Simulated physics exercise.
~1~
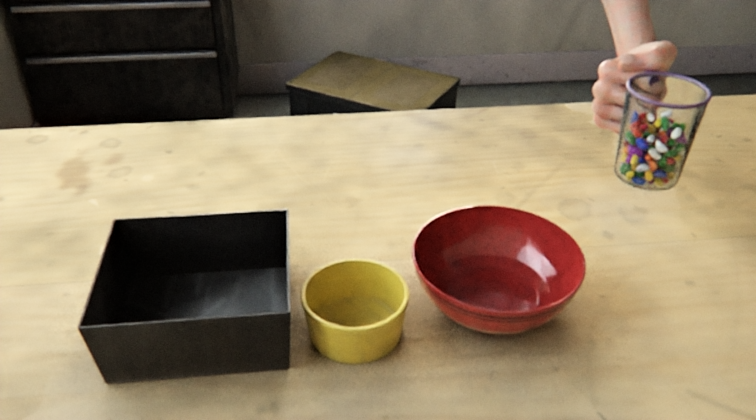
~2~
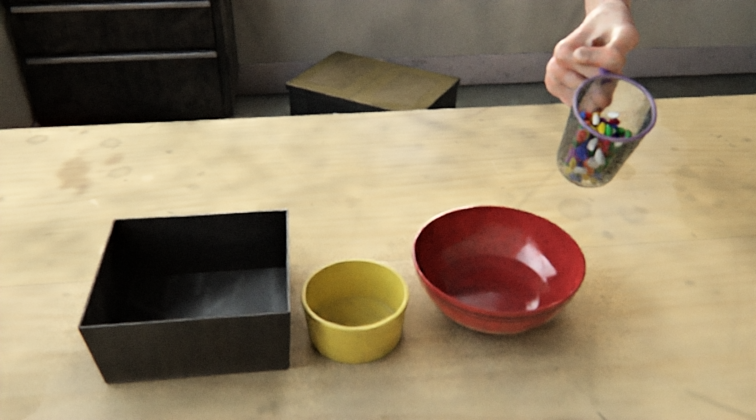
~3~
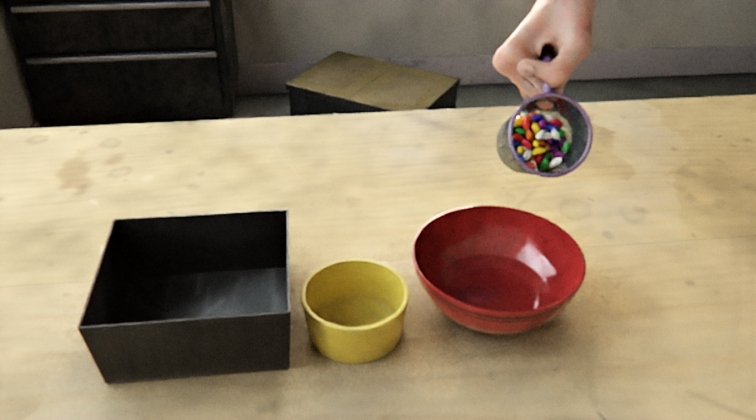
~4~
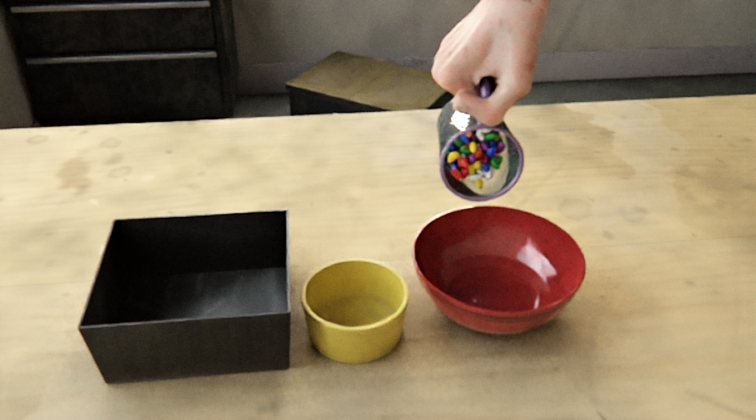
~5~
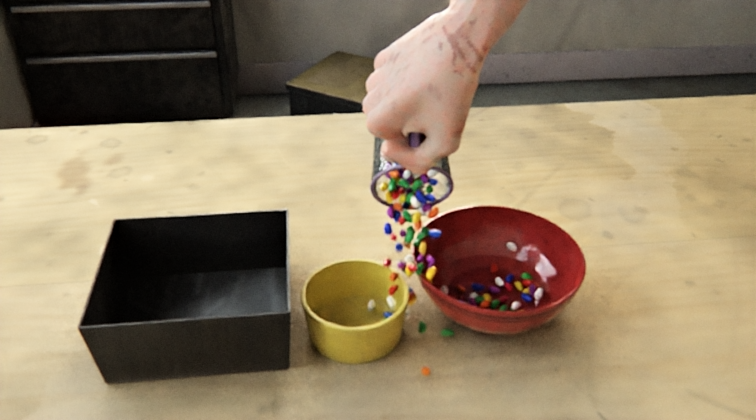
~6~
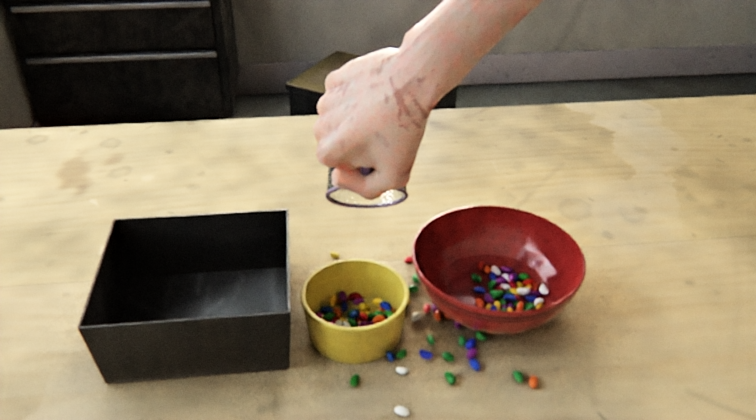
Hand moving a clear cup leftward and tipping it over, spilling colorful jelly beans into red bowl, yellow dish and onto table.
